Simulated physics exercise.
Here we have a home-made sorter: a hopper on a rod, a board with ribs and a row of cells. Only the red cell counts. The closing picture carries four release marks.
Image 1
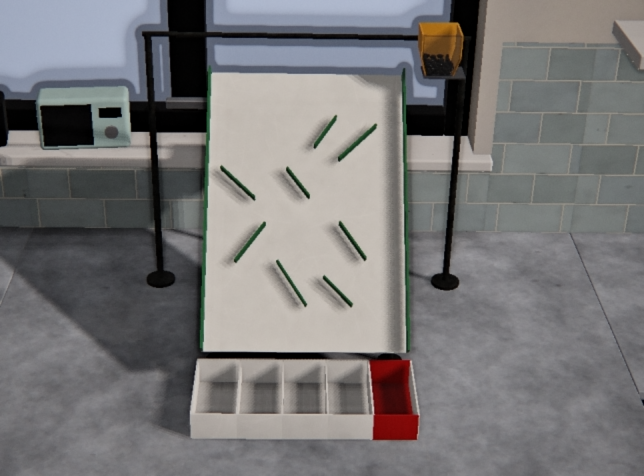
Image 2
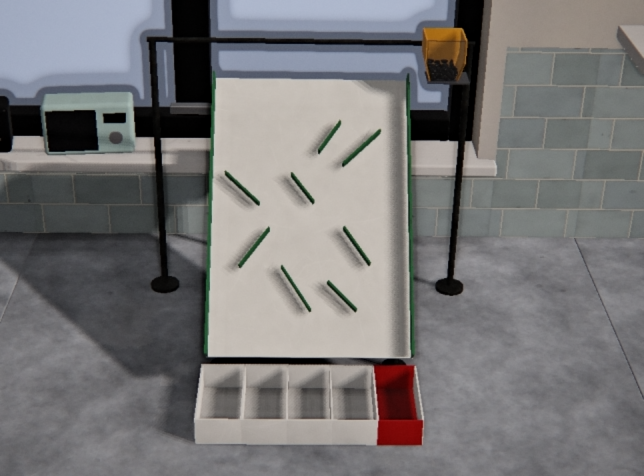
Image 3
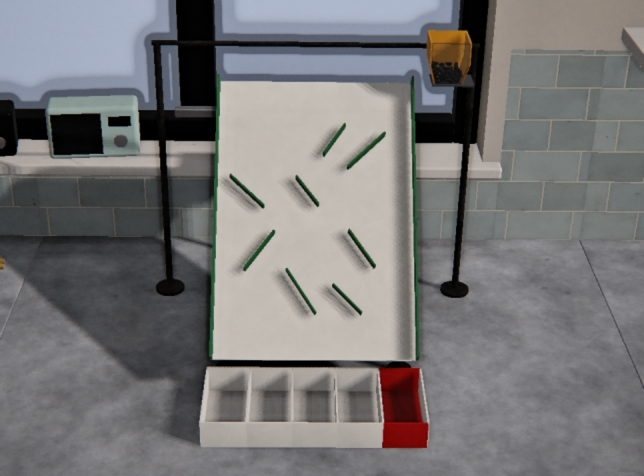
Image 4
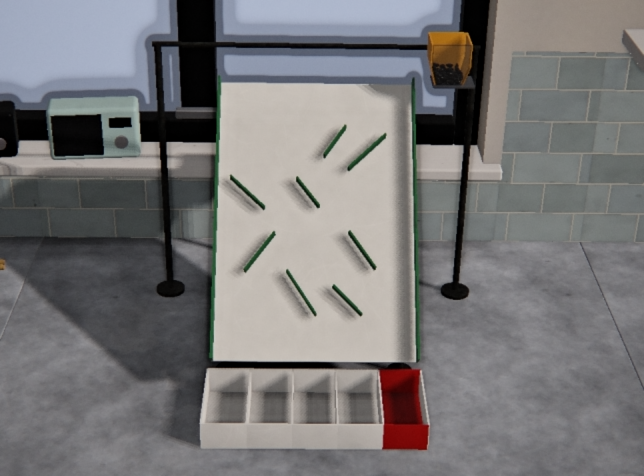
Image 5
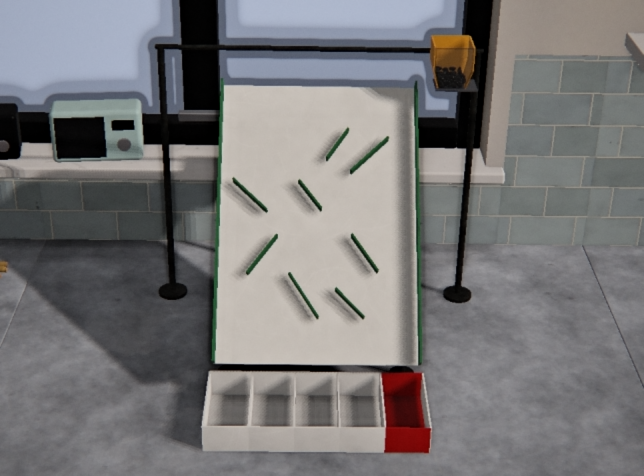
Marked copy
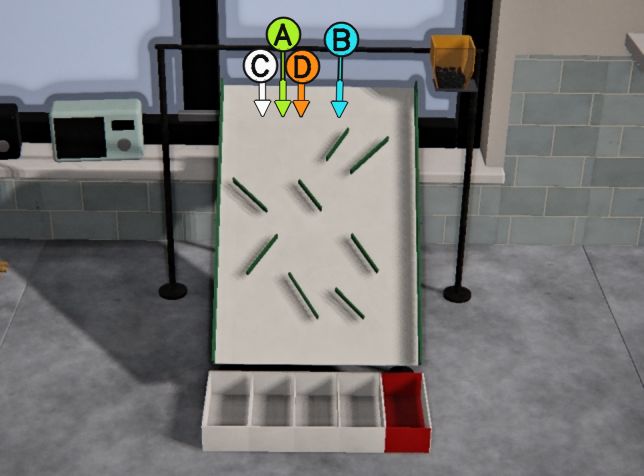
A tilted white board edged in green, with short green ribs across its face, stands on a grey floor before a tiled wall and windows, seen from the front and slightly above. An orange hopper of black beans hangs at the upper right of a black rod frame, above four white cells and a red one at right. Only the view drifts slightly, shifting everything a little right and down.
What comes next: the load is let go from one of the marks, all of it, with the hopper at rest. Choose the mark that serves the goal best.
The best mark is B.
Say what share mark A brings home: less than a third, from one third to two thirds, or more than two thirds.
Less than a third.
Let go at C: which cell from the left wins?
The fourth.
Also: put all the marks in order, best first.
B, D, A, C.
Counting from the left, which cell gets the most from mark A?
It is the fourth one.
On the marked copy, mark A meets the board at (282, 110); mark B meets the board at (339, 111); mark C meets the board at (262, 110); mark D meets the board at (301, 110).
For mark A, about a quarter in the red cell, most in other cells.
For mark B, about two thirds in the red cell, about a third in other cells.
For mark C, a stray few in the red cell, nearly all in other cells.
For mark D, about half in the red cell, about half in other cells, a stray few outside the box.
